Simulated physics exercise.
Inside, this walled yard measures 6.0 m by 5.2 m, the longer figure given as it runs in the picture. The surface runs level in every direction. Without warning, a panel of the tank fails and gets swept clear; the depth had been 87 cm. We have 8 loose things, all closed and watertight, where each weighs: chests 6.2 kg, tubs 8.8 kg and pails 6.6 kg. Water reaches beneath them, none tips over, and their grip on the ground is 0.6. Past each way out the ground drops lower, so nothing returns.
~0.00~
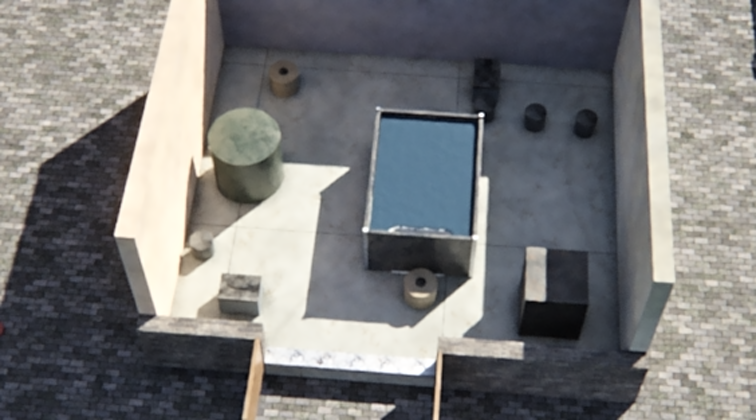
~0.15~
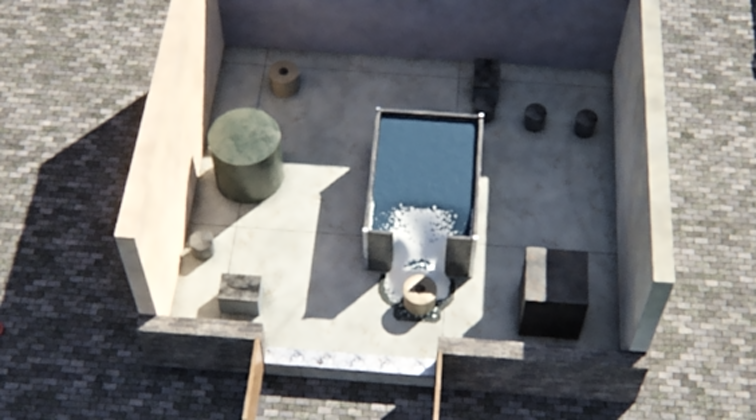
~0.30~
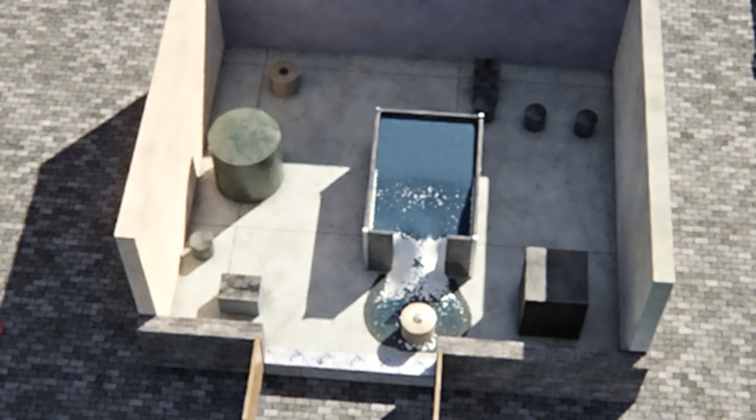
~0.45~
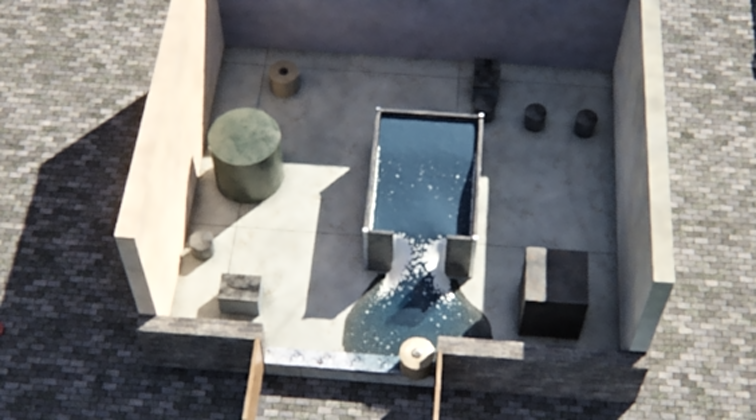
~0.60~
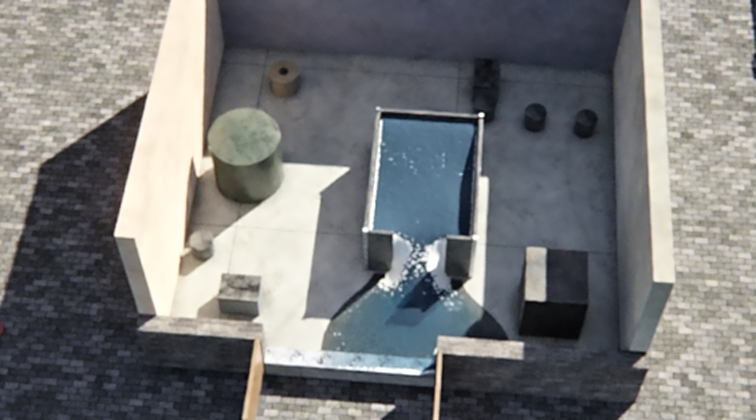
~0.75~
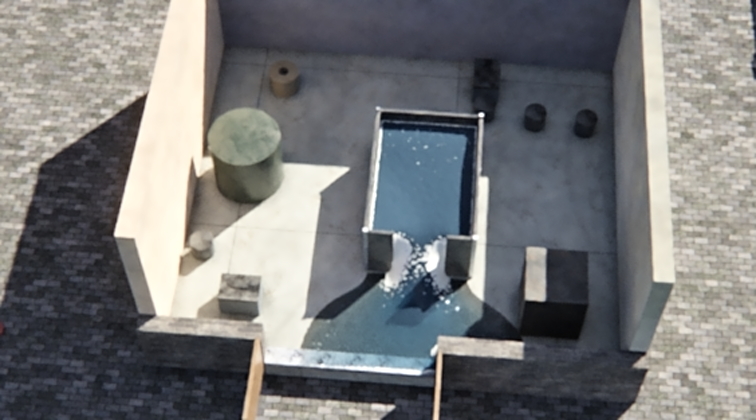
Water burst through the near side of a tank in a walled yard, pushing a small tan tub toward the doorway and out of sight, while the pool spread wider across the pale floor.
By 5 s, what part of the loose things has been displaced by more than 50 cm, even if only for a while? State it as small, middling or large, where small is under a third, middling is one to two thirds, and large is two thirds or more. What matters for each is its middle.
Small.
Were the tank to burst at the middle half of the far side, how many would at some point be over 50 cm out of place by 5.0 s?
5.
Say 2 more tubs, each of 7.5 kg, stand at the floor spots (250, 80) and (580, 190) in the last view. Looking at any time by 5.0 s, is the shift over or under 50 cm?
First stays inside, then goes beyond.
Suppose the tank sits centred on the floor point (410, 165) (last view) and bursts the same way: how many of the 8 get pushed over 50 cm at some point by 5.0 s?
The count would be 2.
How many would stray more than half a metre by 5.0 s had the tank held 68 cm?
I count 1 of them in that case.
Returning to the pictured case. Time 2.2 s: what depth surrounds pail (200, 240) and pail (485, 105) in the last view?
First roughly 0 cm, second roughly 0 cm.
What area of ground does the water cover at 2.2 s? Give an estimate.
Close to 9.5 m2, I'd say.
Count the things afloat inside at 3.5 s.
I'd say 0 of them.
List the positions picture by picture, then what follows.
In the first picture, a chest at (487, 73) rests on the ground; a tub at (284, 72), on the bottom; water covers 2.7 m2; 0 of 8 have shifted.
In the second picture, a chest at (487, 73) rests on the ground; a tub at (284, 72), on the bottom; 3.1 m2 under water; 1 of 8 have shifted.
In the third picture, a chest at (487, 73), on the bottom; a tub at (284, 72) rests on the ground; 3.9 m2 under water; 1 of 8 have shifted.
In the fourth picture, a chest at (487, 73) rests on the ground; a tub at (284, 72) rests on the ground; water covers 5.0 m2; 1 of 8 have shifted.
In the fifth picture, a chest at (487, 73), on the bottom; a tub at (284, 72), on the bottom; 5.5 m2 under water; 1 of 8 have shifted.
In the sixth picture, a chest at (487, 73) rests on the ground; a tub at (284, 72), on the bottom; 6.0 m2 under water; 1 of 8 have shifted.
After 1.1 s 1 of 8 are over 50 cm from their spots; 0 afloat.
After 2.2 s 1 of 8 are over 50 cm from their spots; 0 afloat.
After 3.5 s 1 of 8 are over 50 cm from their spots; 0 afloat.
After 5.0 s 1 of 8 are over 50 cm from their spots, and 1 have been at some point; 0 afloat.
